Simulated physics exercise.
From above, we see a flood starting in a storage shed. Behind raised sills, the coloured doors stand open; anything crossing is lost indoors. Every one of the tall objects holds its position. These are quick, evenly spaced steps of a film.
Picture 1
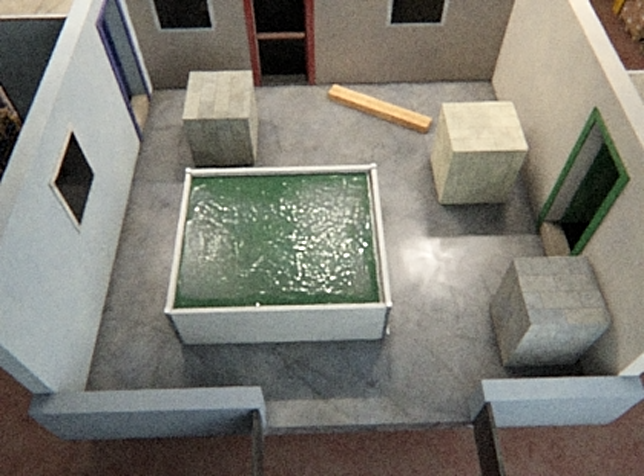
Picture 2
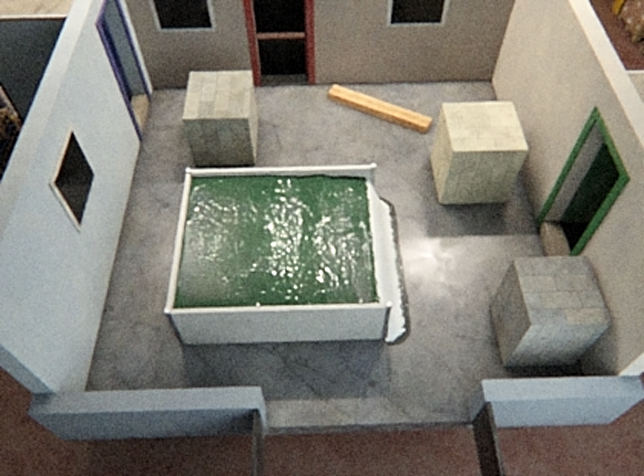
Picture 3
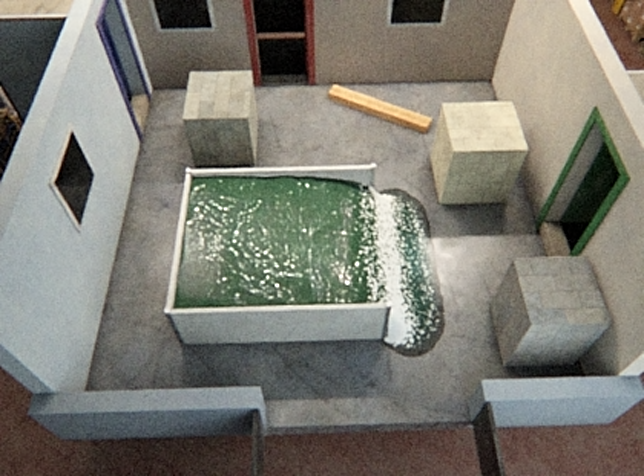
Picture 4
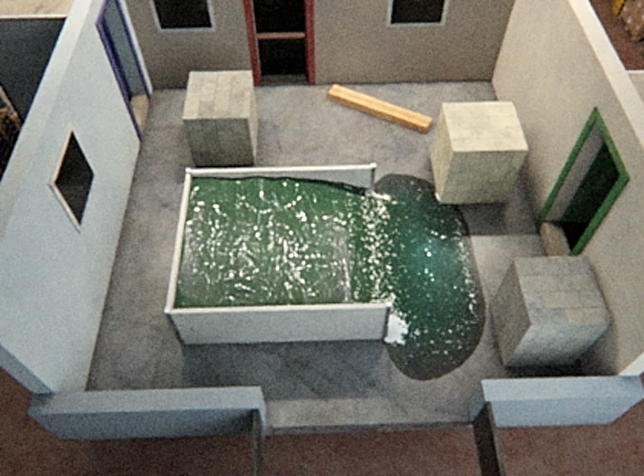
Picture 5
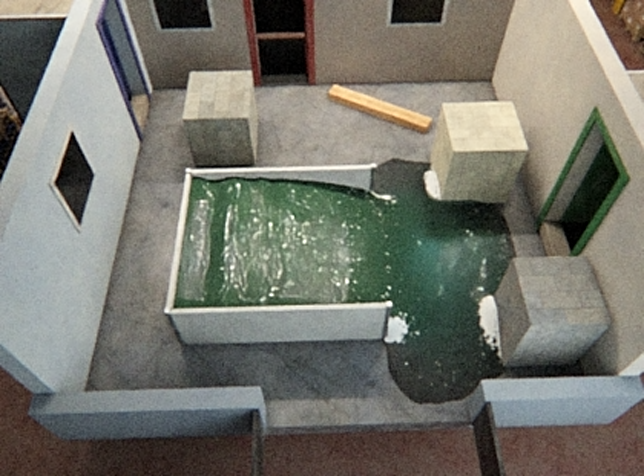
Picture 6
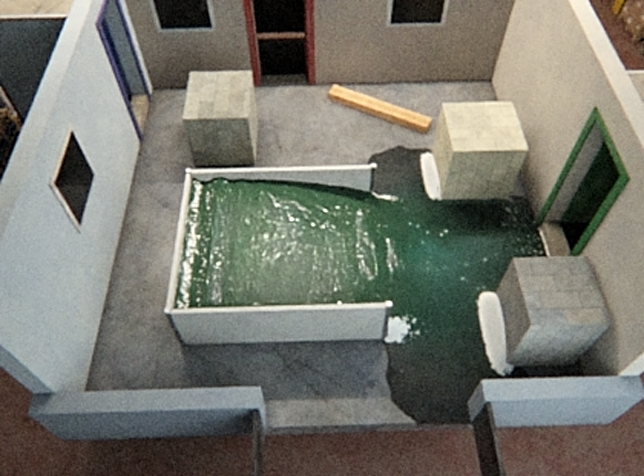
Green water pouring out through the right side of a white-walled tank, spreading across a grey floor and washing against two blocks.
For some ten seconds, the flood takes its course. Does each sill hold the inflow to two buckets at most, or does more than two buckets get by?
The blue door keeps it to two at most; the red door lets more get by; the green door lets more get by.
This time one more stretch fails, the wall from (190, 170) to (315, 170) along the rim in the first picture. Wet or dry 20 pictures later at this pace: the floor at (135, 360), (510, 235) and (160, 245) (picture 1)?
Soaked, untouched, soaked.
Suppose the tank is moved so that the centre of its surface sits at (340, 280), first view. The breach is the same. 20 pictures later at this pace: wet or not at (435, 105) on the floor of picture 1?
Well, it ends up swamped there.
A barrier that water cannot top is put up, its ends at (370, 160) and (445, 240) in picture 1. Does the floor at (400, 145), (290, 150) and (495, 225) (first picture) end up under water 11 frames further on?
Reading them off in sequence: Spared, swamped, swamped.
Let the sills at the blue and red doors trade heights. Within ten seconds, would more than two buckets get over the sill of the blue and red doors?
My guess is the blue one gets more than that and the red one gets less than that.
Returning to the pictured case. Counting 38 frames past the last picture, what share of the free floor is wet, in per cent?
Roughly 90 percent, I reckon.
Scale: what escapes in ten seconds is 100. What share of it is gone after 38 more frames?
Estimate: Some 80 %.
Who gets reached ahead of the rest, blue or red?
The red door.
A moment on, water covers 30 % of the floor; the blue door not reached, the red door not reached, the green door far over two buckets in.
Next, water covers 45 % of the floor; the blue door not reached, the red door not reached, the green door far over two buckets in.
Then, water covers 65 % of the floor; the blue door not reached, the red door wet at the sill, nothing in, the green door far over two buckets in.
Later, water covers 90 % of the floor; the blue door wet at the sill, nothing in, the red door under two buckets in, the green door far over two buckets in.
In the end, water covers 95 % of the floor; the blue door under two buckets in, the red door over two buckets in, the green door far over two buckets in.
